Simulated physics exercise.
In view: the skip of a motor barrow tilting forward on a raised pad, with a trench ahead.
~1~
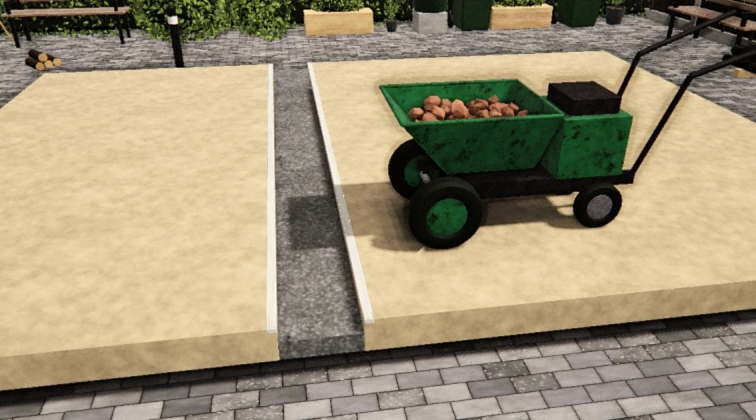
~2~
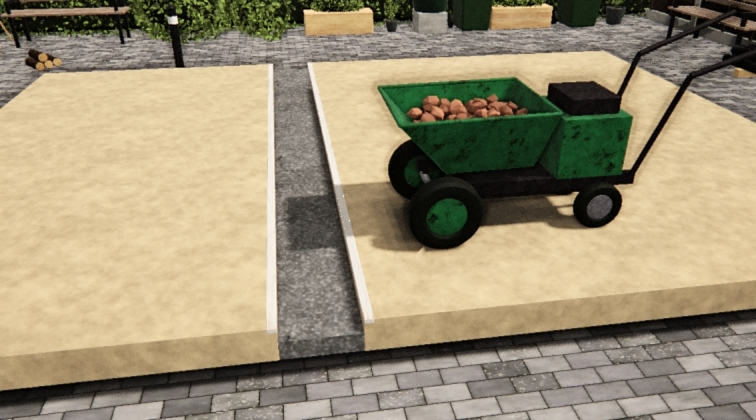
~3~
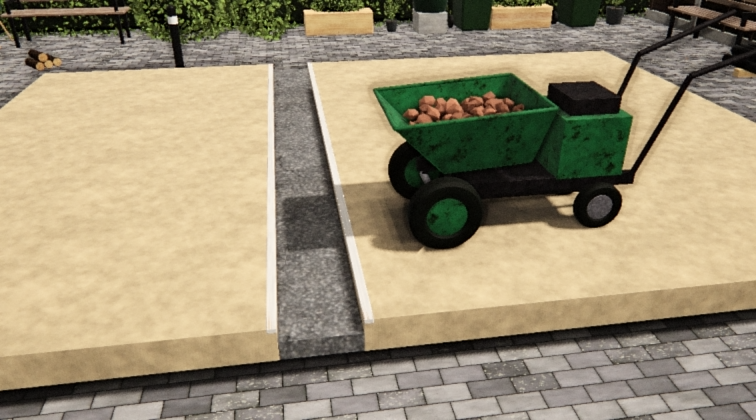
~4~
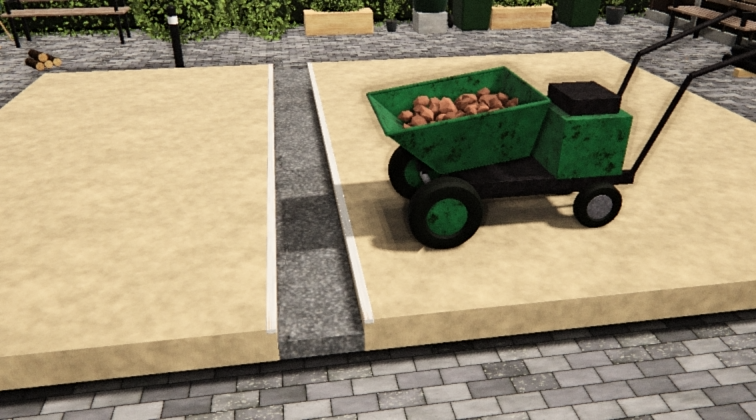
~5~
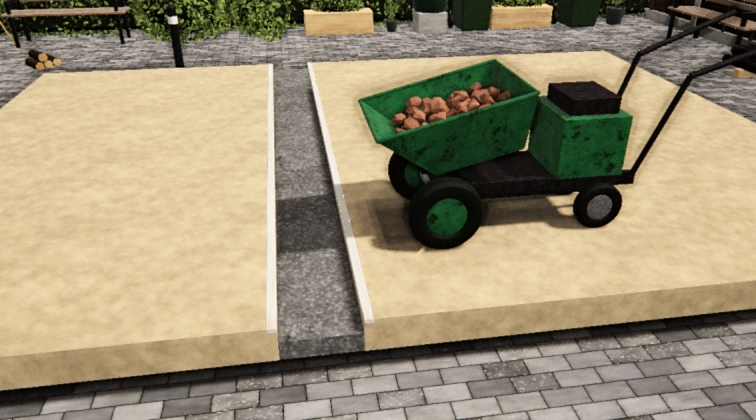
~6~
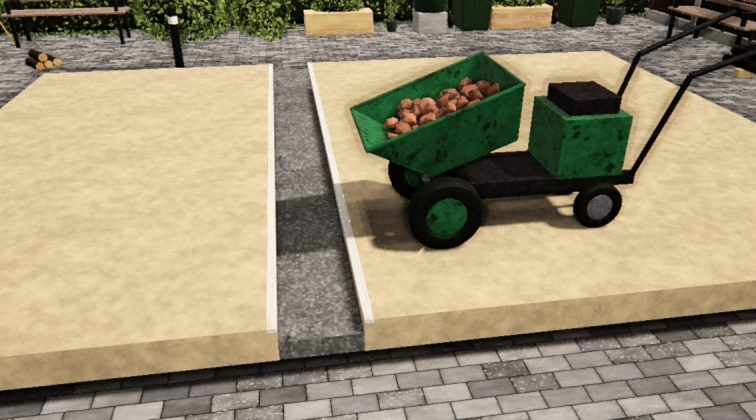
On a paved yard with raised sandy pads, a green motor barrow's skip of reddish-brown rubble tilting gradually forward, leftward, beside a narrow trench.
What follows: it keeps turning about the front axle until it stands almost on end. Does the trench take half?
The trench ends with more than half of it.
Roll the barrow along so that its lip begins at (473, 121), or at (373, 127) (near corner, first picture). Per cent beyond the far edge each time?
First some 0, then 30 per cent.
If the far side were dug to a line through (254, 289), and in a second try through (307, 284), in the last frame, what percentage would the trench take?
About 80 and 40 per cent.
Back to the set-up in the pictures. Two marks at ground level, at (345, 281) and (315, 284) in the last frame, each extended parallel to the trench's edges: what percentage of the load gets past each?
The first gives 80 %, the second 50 %.
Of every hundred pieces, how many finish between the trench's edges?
Near 75 %.
Soon, skip tipped steeply; all in the skip.
A while on, skip tipped right over; nearly all in the skip; a small part in or heaped over the trench.
Towards the end, skip tipped right over; about a third in the skip; about two thirds in or heaped over the trench; a stray few beyond it.
Finally, skip tipped right over; about a quarter in the skip; most in or heaped over the trench; a small part beyond it.
